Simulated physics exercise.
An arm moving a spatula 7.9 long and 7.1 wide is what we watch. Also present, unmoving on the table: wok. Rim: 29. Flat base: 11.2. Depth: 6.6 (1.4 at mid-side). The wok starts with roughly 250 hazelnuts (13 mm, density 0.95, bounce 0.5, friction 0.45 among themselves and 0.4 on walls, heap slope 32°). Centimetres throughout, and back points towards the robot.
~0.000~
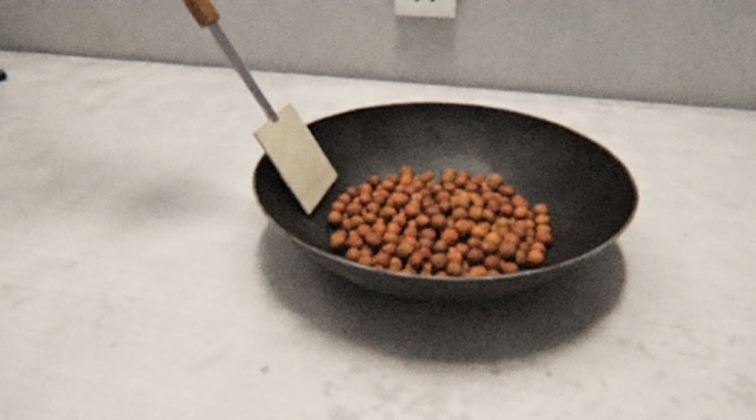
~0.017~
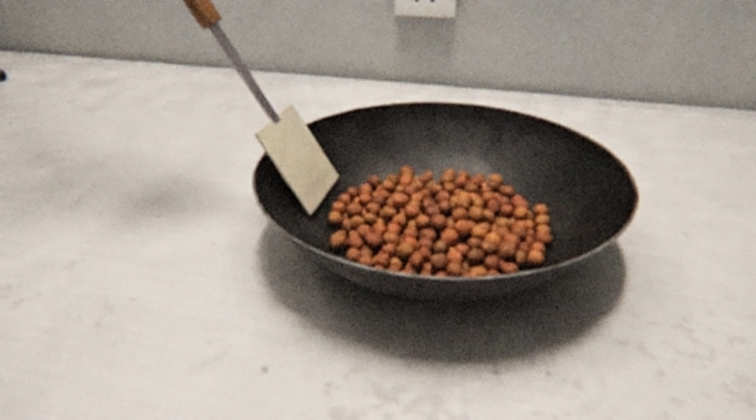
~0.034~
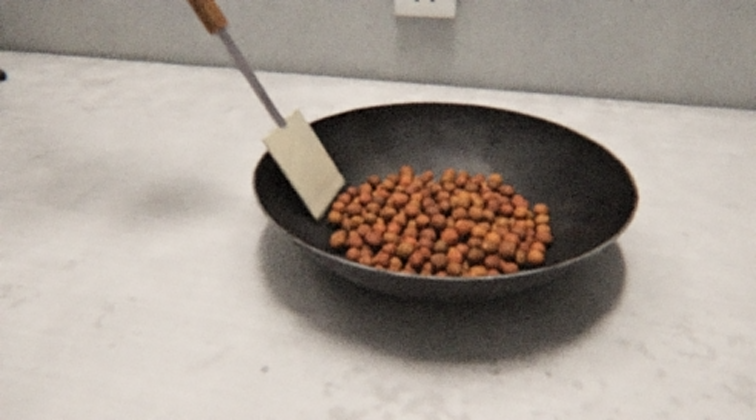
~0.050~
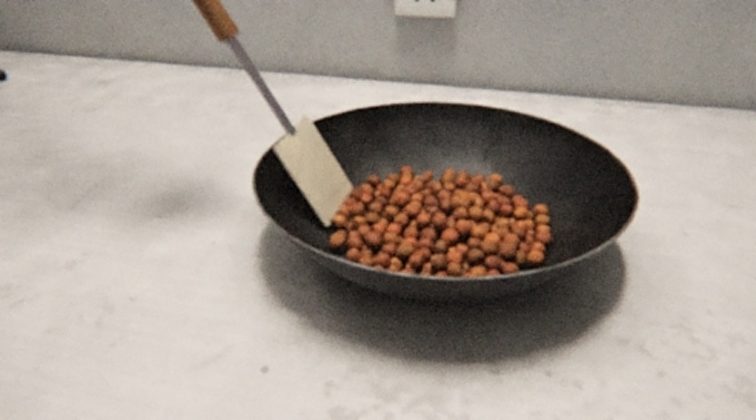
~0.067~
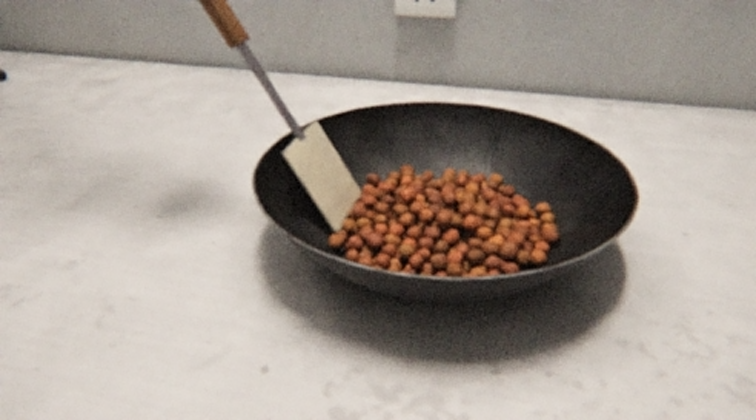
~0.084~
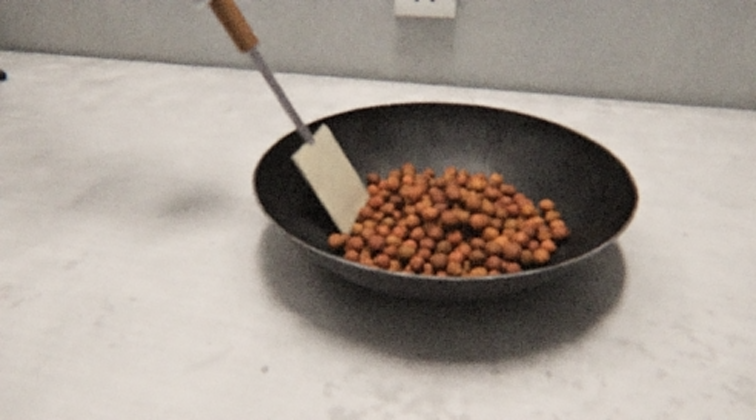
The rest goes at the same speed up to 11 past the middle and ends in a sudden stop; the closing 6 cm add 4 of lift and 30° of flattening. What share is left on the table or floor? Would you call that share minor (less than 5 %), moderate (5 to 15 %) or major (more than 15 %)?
I would call it moderate.
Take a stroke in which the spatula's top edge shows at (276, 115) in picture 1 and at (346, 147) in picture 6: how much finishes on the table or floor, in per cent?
Around 20 per cent finishes on the table or floor.
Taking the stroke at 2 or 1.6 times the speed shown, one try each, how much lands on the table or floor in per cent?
I'd expect close to 25 and then close to 20 percent.
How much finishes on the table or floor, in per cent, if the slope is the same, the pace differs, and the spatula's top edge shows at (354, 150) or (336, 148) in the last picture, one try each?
Close to 25 per cent in the first try and close to 20 per cent in the second.
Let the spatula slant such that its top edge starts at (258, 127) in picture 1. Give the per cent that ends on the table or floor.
About 10 per cent.
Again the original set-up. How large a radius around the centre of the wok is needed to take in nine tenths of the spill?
That distance is around 40 cm.
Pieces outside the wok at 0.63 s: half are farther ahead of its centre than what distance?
It's close to 20 cm ahead of the centre.
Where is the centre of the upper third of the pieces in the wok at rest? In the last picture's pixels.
You'll find it at about (534, 215).
By 0.22 s, sloping 59°, highest piece 4 above the table; 252 in the wok.
By 0.36 s, sloping 51°, highest piece 6 above the table; 252 in the wok.
By 0.63 s, sloping 29°, highest piece 7 above the table; 226 in the wok, 21 on the table or floor, 5 on the blade or in flight.
By 1.68 s, sloping 29°, highest piece 5 above the table; 226 in the wok, 26 on the table or floor.
Final count, 226 in the wok, 26 on the table or floor. That is 10 % on the table or floor.
